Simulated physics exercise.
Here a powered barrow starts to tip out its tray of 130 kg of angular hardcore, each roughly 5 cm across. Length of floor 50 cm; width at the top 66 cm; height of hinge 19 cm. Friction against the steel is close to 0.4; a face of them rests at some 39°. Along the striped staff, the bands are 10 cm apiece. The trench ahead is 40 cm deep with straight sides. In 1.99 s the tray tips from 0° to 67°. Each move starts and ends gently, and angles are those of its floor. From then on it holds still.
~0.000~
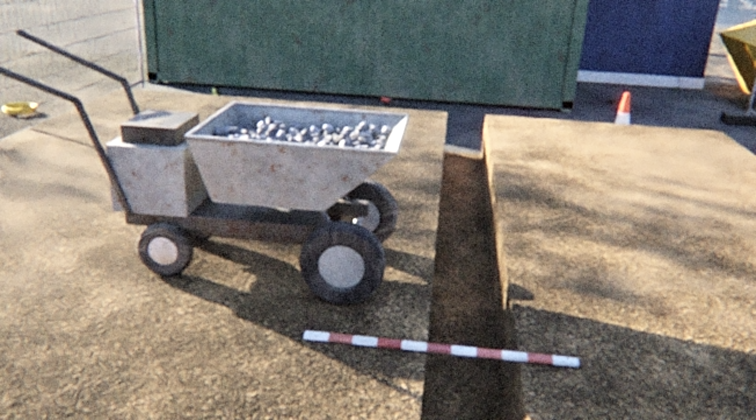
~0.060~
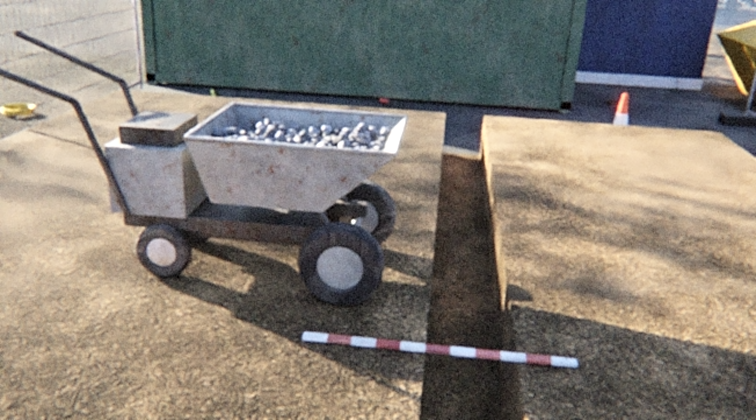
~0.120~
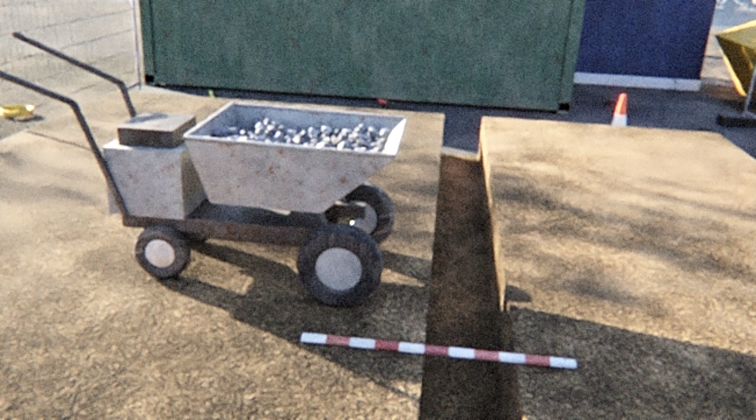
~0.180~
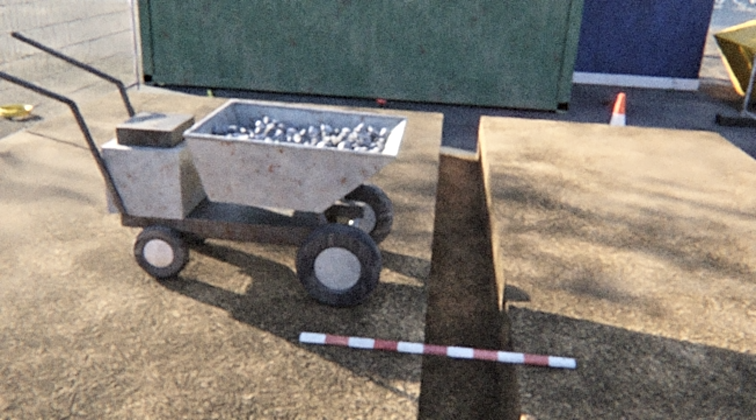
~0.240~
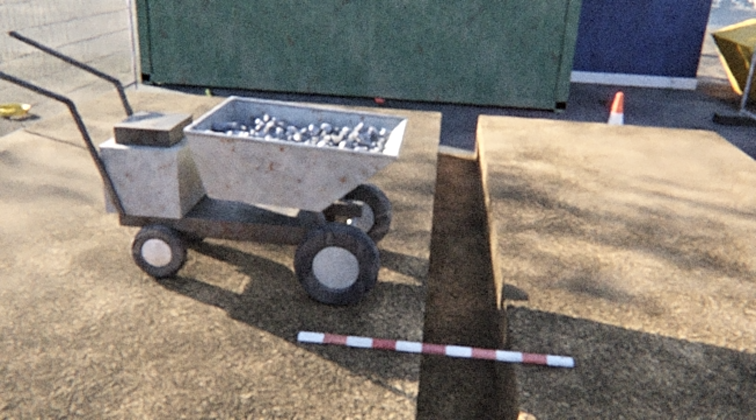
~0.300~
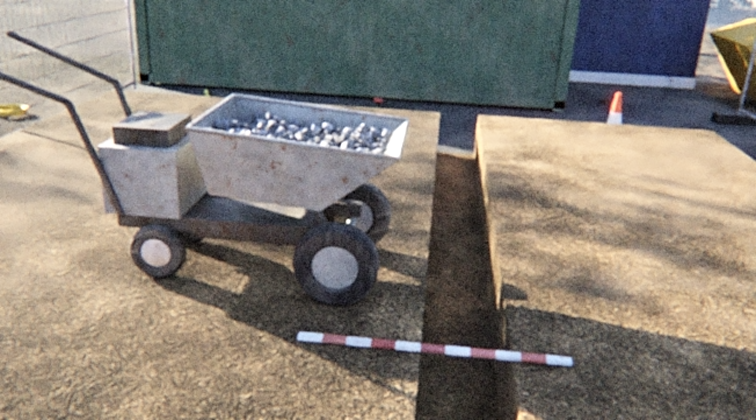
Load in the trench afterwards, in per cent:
78 %.
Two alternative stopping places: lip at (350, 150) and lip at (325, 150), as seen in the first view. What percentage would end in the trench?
First place: Near 100%; second place: Near 95%.
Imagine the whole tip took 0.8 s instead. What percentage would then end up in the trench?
I'd put it at some 60 in a hundred.
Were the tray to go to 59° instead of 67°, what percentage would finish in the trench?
About 50%.
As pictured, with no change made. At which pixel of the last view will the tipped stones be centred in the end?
Their centre sits close to (478, 334).
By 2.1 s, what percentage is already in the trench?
About 25 per cent by then.
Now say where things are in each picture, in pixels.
The first picture shows lip at (397, 154), floor tilted 0°, highest stones at (353, 131).
In the second picture, the tray is at 0°, its lip at (396, 155); the top of the load is at (351, 132); the stones move at 0.0 m/s on average.
The third picture shows lip at (395, 156), floor tilted 1°, highest stones at (343, 133); the stones move at 0.1 m/s on average.
In the fourth picture, the tray is at 2°, its lip at (396, 157); the top of the load is at (318, 132); the stones move at 0.1 m/s on average.
The fifth picture shows lip at (397, 157), floor tilted 3°, highest stones at (290, 129); the stones move at 0.2 m/s on average.
The sixth picture shows lip at (399, 159), floor tilted 4°, highest stones at (280, 127); the stones move at 0.2 m/s on average.
After 1.5 s the floor is at 56°; 100 % in the tray; the foremost stones are at (460, 229).
After 2.1 s the floor is at 67°; 68 % in the tray, 24 % in the trench, 9 % past the trench; the foremost stones are at (542, 302).
After 2.4 s the floor is at 67°; 36 % in the tray, 41 % in the trench, 23 % past the trench; the foremost stones are at (602, 290).
After 4.4 s the floor is at 67°; 0 % in the tray, 78 % in the trench, 22 % past the trench; the foremost stones are at (616, 295).
